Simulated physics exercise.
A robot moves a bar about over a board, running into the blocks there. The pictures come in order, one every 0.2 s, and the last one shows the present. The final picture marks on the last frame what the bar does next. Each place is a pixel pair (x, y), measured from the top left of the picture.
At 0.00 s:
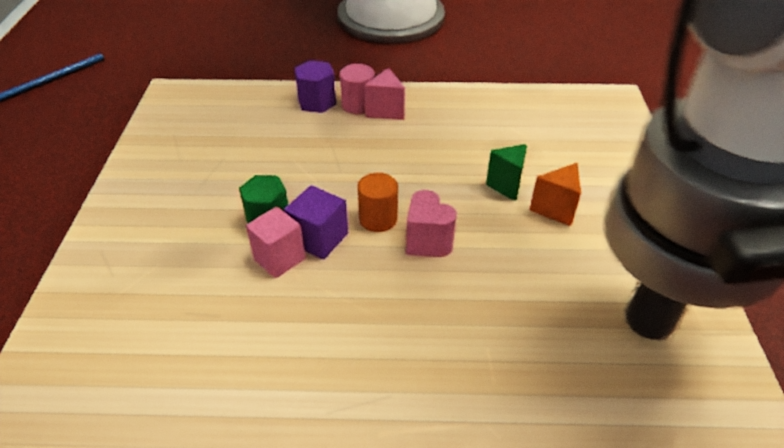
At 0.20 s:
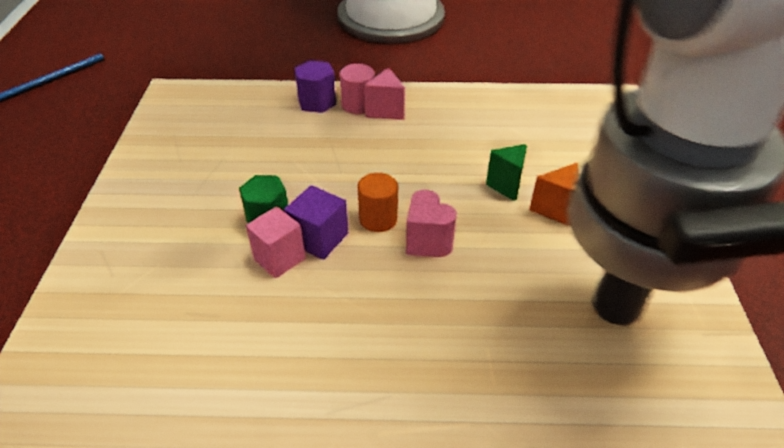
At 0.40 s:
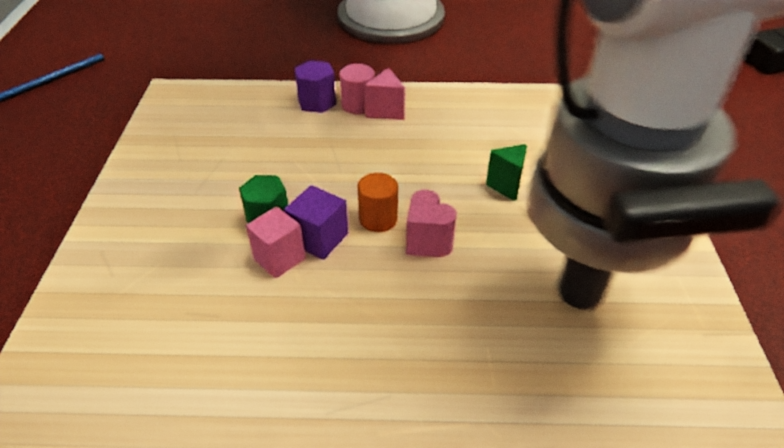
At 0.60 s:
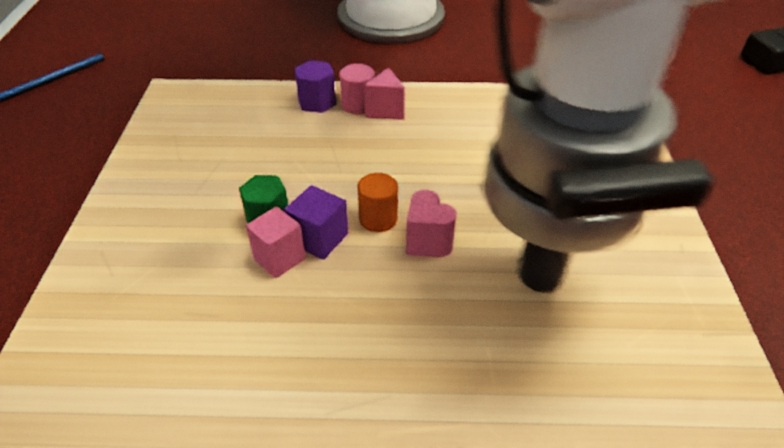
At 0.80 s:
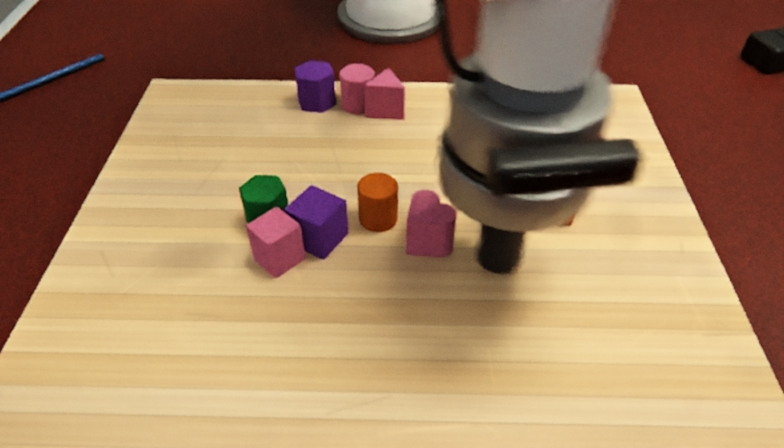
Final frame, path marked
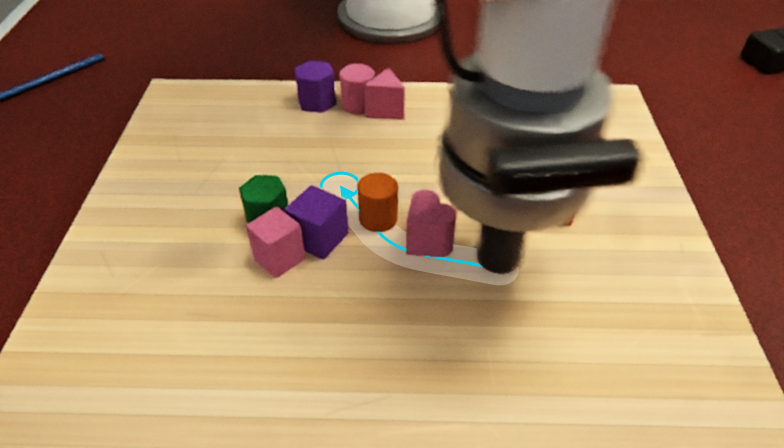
A grey and white robot arm with a dark tip glides steadily leftward and slightly away over a pale wooden board, seen from above at an angle by a still camera. Purple, pink and green blocks sit left of an orange cylinder and pink heart, with three more behind. The arm passes in front of green and orange triangular blocks, nearing the heart, while no block visibly moves.
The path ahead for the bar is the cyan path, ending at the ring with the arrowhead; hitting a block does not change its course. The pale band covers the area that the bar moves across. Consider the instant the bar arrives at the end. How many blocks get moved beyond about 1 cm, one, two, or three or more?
My forecast: 2.
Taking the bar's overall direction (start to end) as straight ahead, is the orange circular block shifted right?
Short answer: Yes.
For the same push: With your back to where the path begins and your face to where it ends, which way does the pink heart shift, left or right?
It gets pushed right.
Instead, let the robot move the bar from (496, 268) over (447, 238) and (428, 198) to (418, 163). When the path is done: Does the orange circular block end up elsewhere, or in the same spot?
It moves.
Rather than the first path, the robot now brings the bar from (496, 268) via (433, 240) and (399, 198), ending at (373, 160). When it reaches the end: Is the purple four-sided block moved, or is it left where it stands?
It stays.
Path on the board, from (496, 268) through (425, 255) and (372, 224) to (340, 186).
On the path given first. One third of the way, bar at (424, 245); orange circular block at (364, 176); pink heart at (397, 192), turned 35° clockwise.
Two thirds of the way, bar at (371, 214); orange circular block at (341, 149); pink heart at (374, 162), turned 105° clockwise.
At the end, bar at (339, 176); purple four-sided block in place; orange circular block at (326, 130); pink heart at (371, 143), turned 190° clockwise.
